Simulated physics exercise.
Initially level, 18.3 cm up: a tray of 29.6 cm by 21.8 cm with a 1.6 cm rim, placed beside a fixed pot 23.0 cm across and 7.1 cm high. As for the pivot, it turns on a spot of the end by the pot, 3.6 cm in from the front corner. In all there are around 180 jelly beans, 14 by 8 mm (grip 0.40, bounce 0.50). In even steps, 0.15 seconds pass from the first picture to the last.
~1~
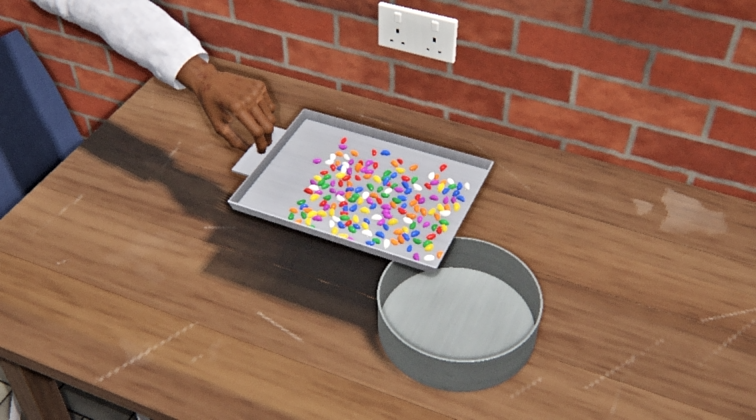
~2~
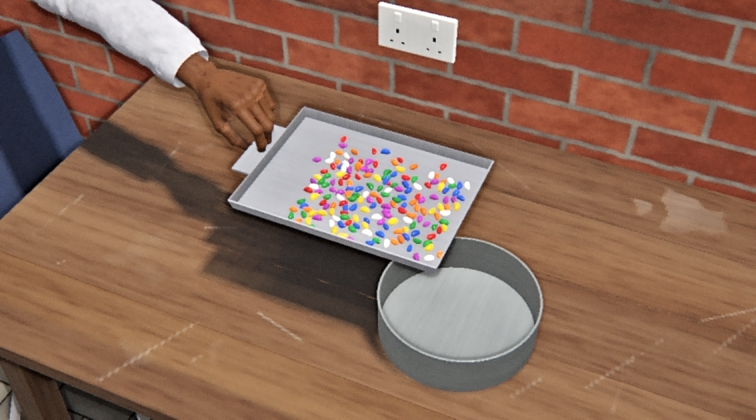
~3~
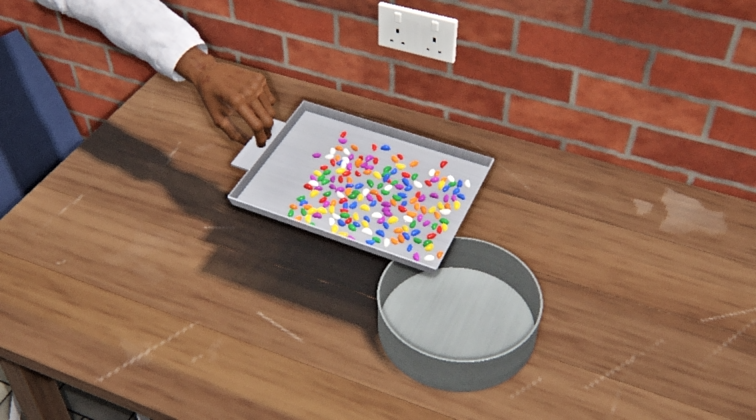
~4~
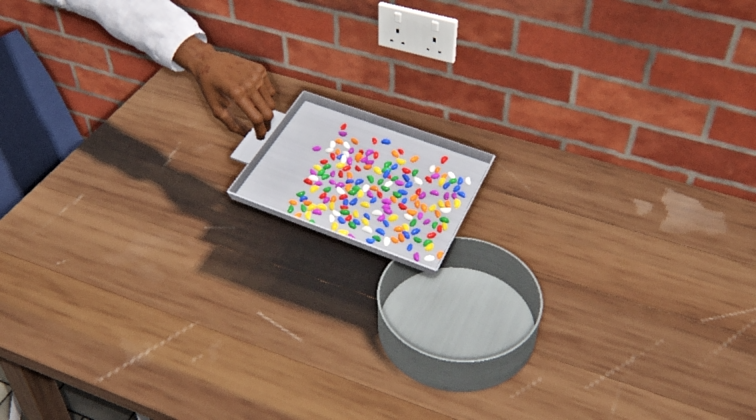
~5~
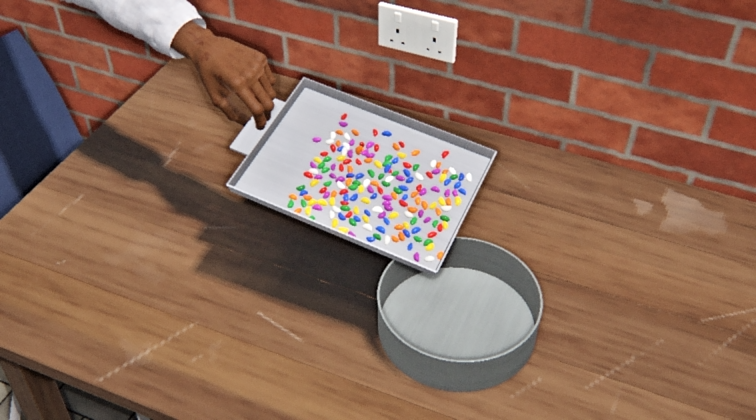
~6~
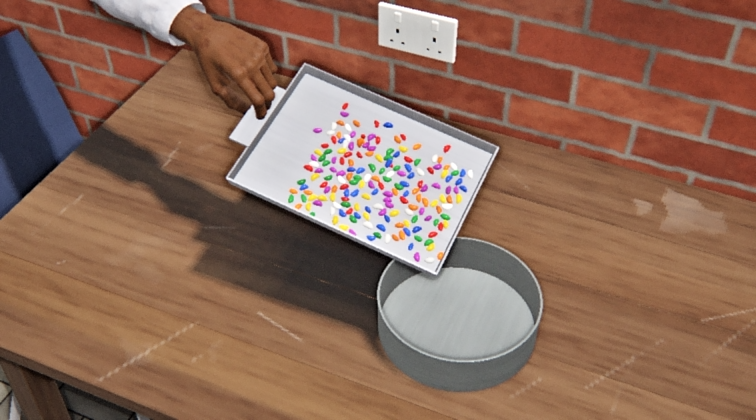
A dark-skinned hand in a white sleeve holds the left end of a grey metal tray above a wooden table by a red brick wall, seen from above at an angle. Multicoloured jelly beans lie scattered across the tray, with a round, empty grey pot below its right end. The hand gradually raises the tray's left and far side, steepening its slant toward the pot, while the beans keep their places on it and the camera stays still.
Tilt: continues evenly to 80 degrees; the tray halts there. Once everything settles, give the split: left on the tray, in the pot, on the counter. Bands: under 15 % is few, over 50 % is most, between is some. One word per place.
Left on the tray: Few, pot: Most, counter: Some.
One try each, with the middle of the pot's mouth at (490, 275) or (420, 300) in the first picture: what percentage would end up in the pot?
First try about 0 per cent, second try about 70 per cent.
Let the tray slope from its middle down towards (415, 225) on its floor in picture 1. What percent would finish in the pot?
My guess is roughly 75 percent.
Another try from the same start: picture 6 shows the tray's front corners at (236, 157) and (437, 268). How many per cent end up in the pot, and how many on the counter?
Split: Pot = 75, counter = 20.
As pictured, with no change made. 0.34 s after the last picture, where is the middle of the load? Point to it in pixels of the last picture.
Roughly pixel (422, 238).
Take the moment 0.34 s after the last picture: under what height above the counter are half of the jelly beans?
About 22 cm.
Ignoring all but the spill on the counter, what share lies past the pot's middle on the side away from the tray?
Some 90 per cent of the spill lies beyond the centre.
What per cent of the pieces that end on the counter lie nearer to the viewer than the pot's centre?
100 %.
Then, 0.19 s after the last picture, tilt 49 degrees; the tray holds 100 %, the pot 0 %.
Then, 0.34 s after the last picture, tilt 72 degrees; the tray holds 100 %, the pot 0 %.
Then, 0.59 s after the last picture, tilt 80 degrees; the tray holds 10 %, the pot 45 %.
In the end, tray 0 %, pot 60 %, counter 40 %.
